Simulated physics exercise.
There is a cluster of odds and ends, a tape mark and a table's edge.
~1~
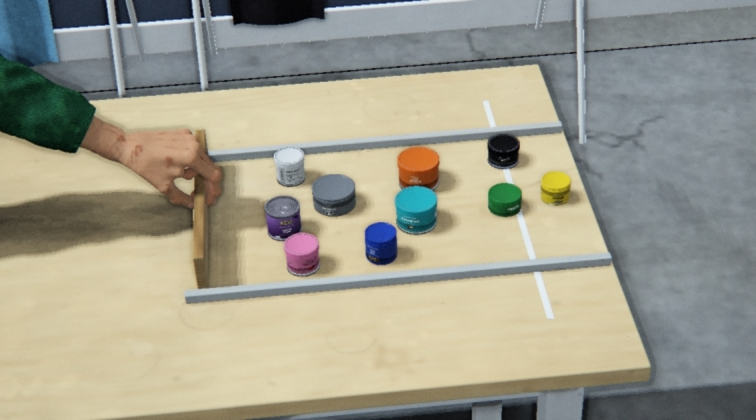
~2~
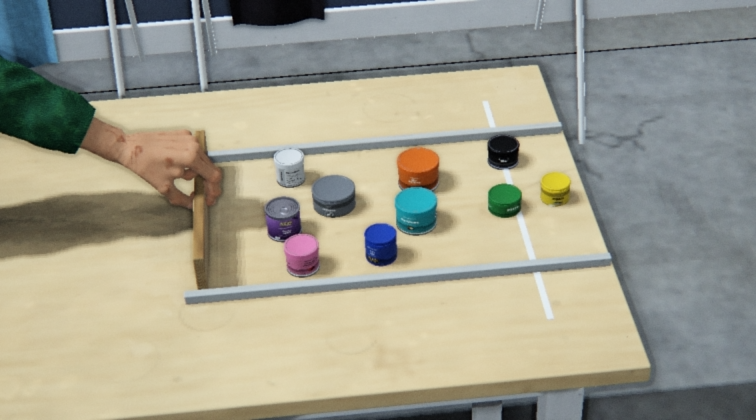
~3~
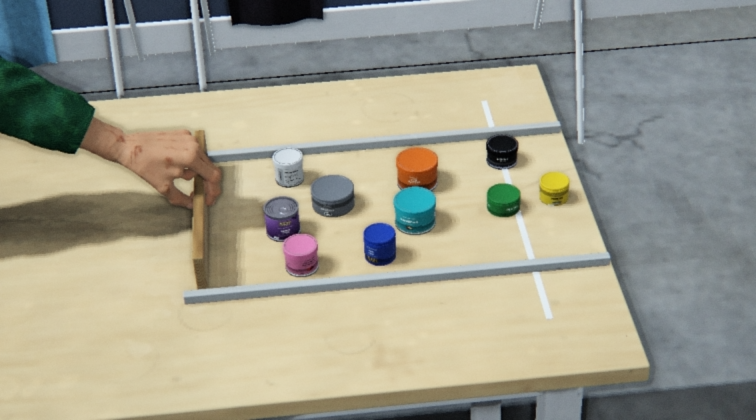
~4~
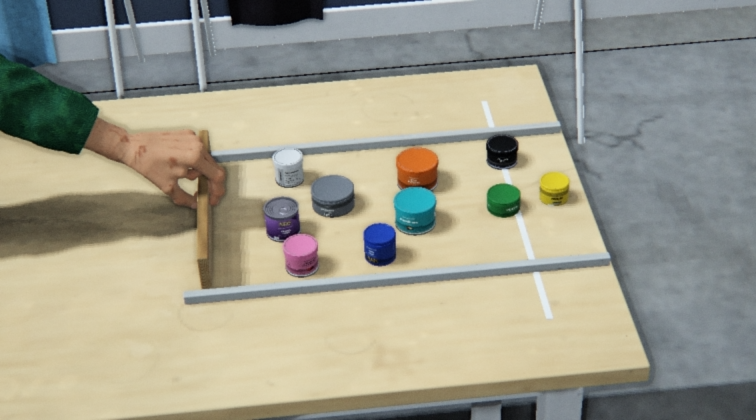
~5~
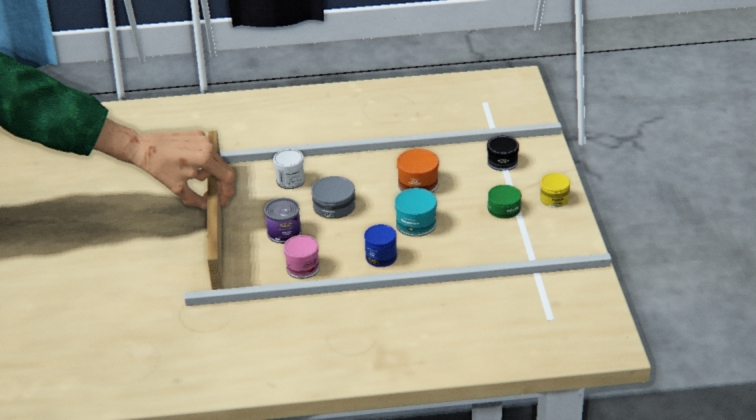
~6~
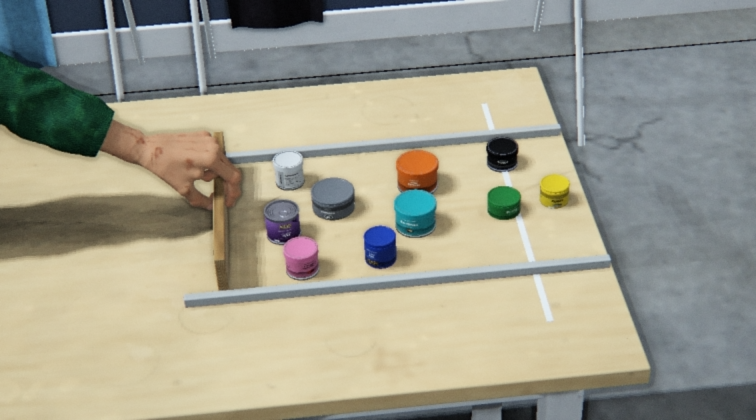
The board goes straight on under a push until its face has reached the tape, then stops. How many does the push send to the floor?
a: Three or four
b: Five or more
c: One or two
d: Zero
Answer: C.
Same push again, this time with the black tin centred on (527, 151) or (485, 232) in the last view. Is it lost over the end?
Well, the black tin stays aboard in the first case and stays aboard in the second.
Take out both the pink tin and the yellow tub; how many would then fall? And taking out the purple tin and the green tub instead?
First 0, then 0.
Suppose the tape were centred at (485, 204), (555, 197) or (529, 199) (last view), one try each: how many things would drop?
You'd get 0, then 5, then 1.
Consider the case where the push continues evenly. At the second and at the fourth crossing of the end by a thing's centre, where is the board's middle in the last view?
It sits around (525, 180) and after that around (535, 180).
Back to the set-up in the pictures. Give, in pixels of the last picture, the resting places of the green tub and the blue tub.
You'll find the first one at (571, 193) and the second at (577, 235).
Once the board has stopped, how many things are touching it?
It touches 5.
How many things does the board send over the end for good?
It is 1, no more and no fewer.
Soon after, none off yet; yellow tub at rest near (554, 192); black tin at rest near (502, 155); green tub at rest near (504, 203).
After that, none off yet; yellow tub at rest near (554, 192); black tin at rest near (502, 155); green tub at rest near (507, 202).
In the end, the number that fall off is one or two; gone, yellow tub.
